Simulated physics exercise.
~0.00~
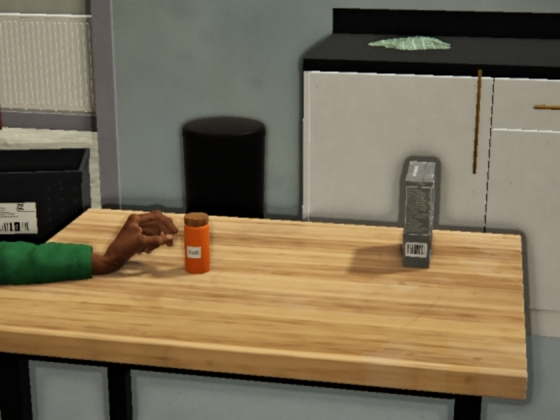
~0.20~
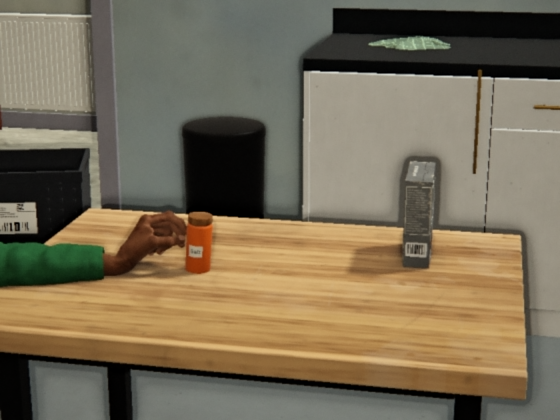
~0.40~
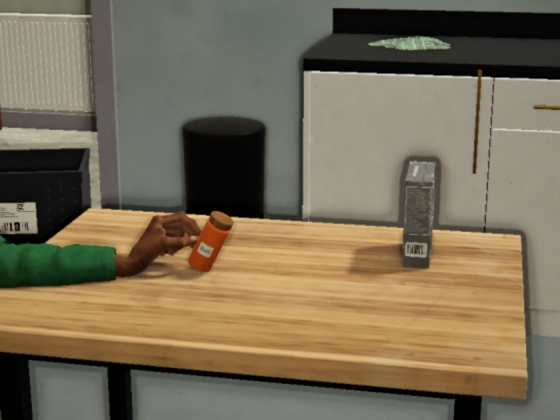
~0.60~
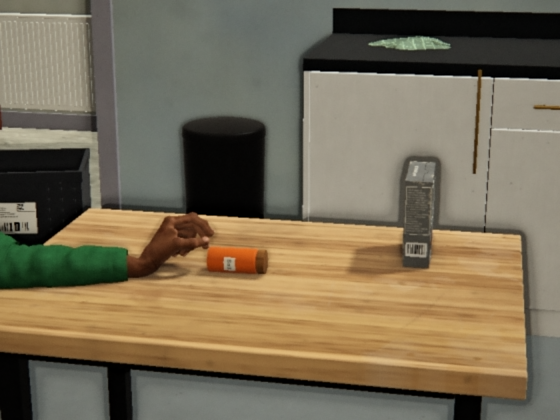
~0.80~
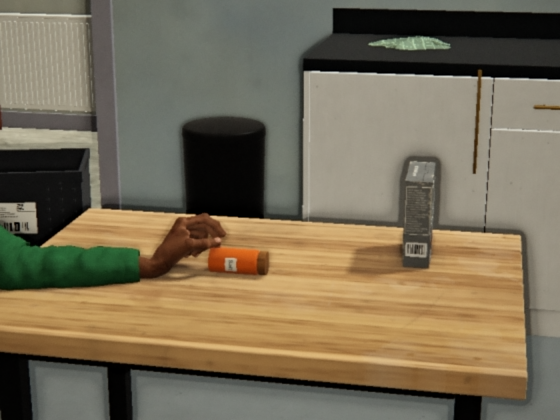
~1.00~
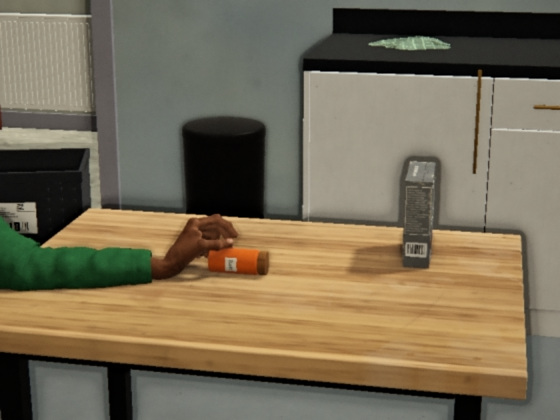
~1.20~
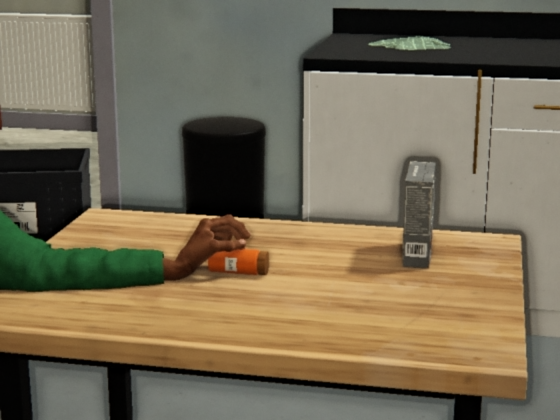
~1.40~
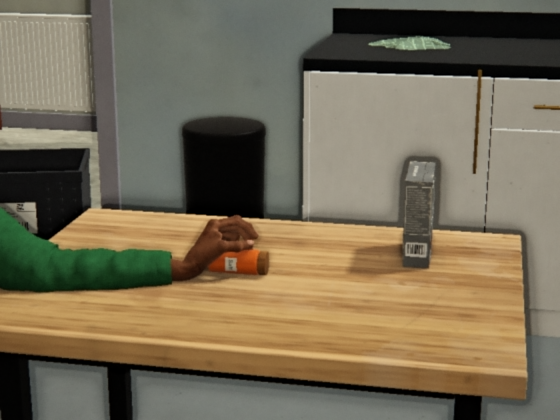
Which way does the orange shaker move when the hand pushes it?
The orange shaker moves to the right, tipping over onto its side as it goes.
